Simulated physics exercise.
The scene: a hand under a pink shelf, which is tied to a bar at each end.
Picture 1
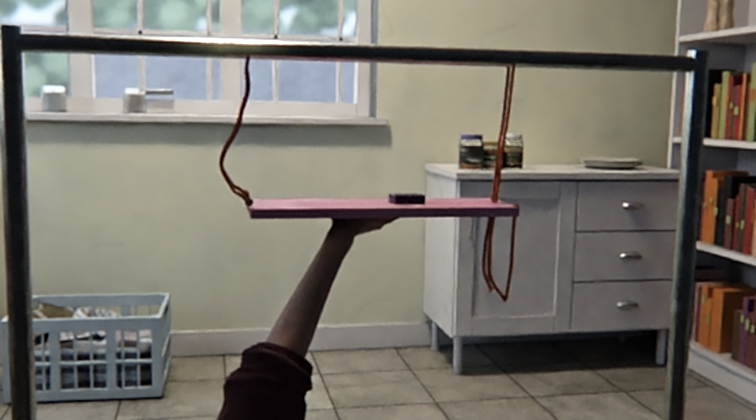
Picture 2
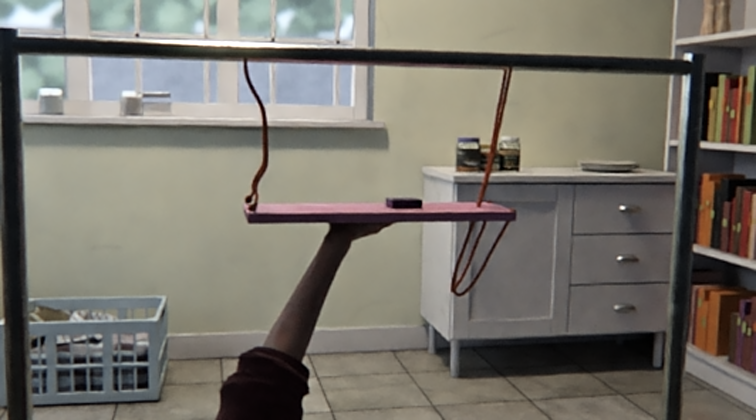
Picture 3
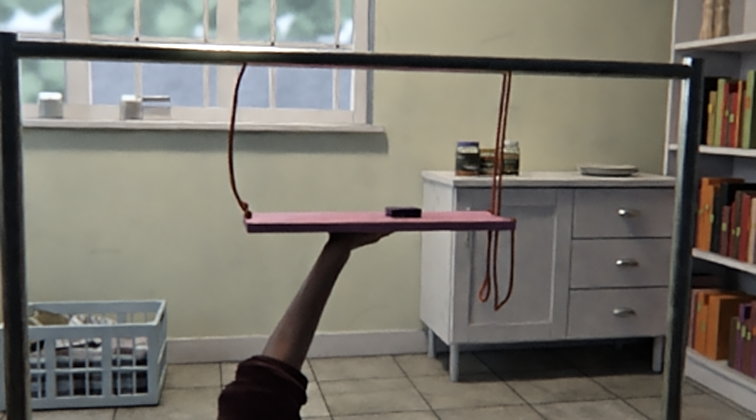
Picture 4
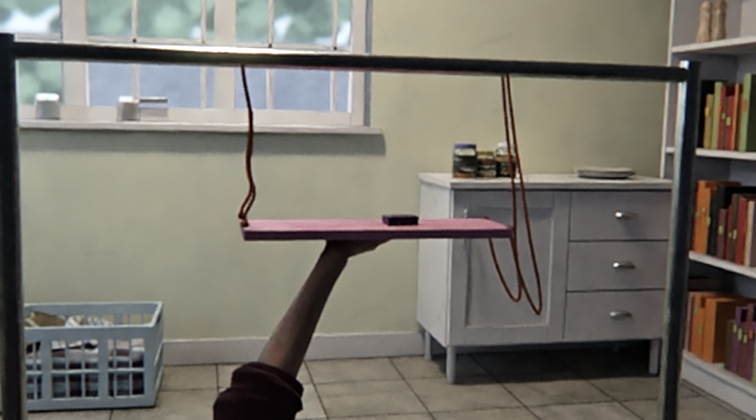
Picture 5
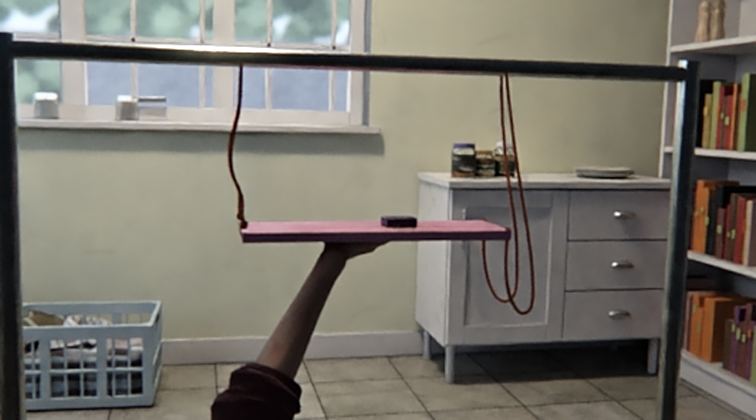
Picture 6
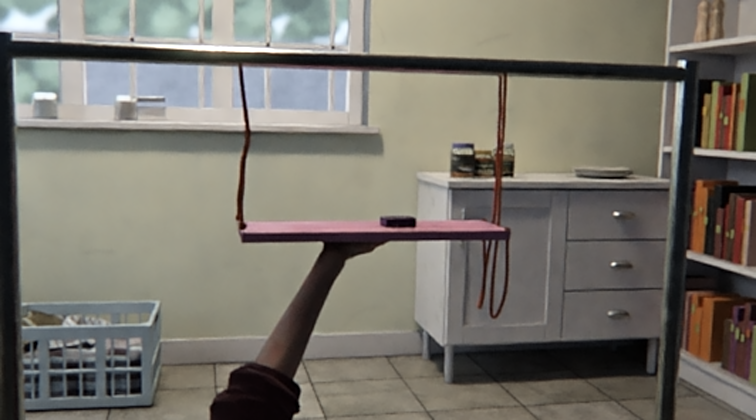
A hand lowers a pink shelf carrying a small dark box slightly as cords sway.
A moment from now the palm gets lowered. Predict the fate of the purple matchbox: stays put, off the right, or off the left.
I'd bet it escapes to the right when only the cords hold things.
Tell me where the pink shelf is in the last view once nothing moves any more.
It comes to rest at (331, 318).
Then, 0.42 s past the final frame, board tipped 22° down to the right; matchbox sliding near (513, 318).
Then, 0.96 s past the final frame, board tipped 46° down to the right; matchbox on the floor.
Then, 1.50 s past the final frame, board tipped 42° down to the right; matchbox on the floor.
When it is over, board tipped 43° down to the right; matchbox on the floor. The purple matchbox goes off on the right.
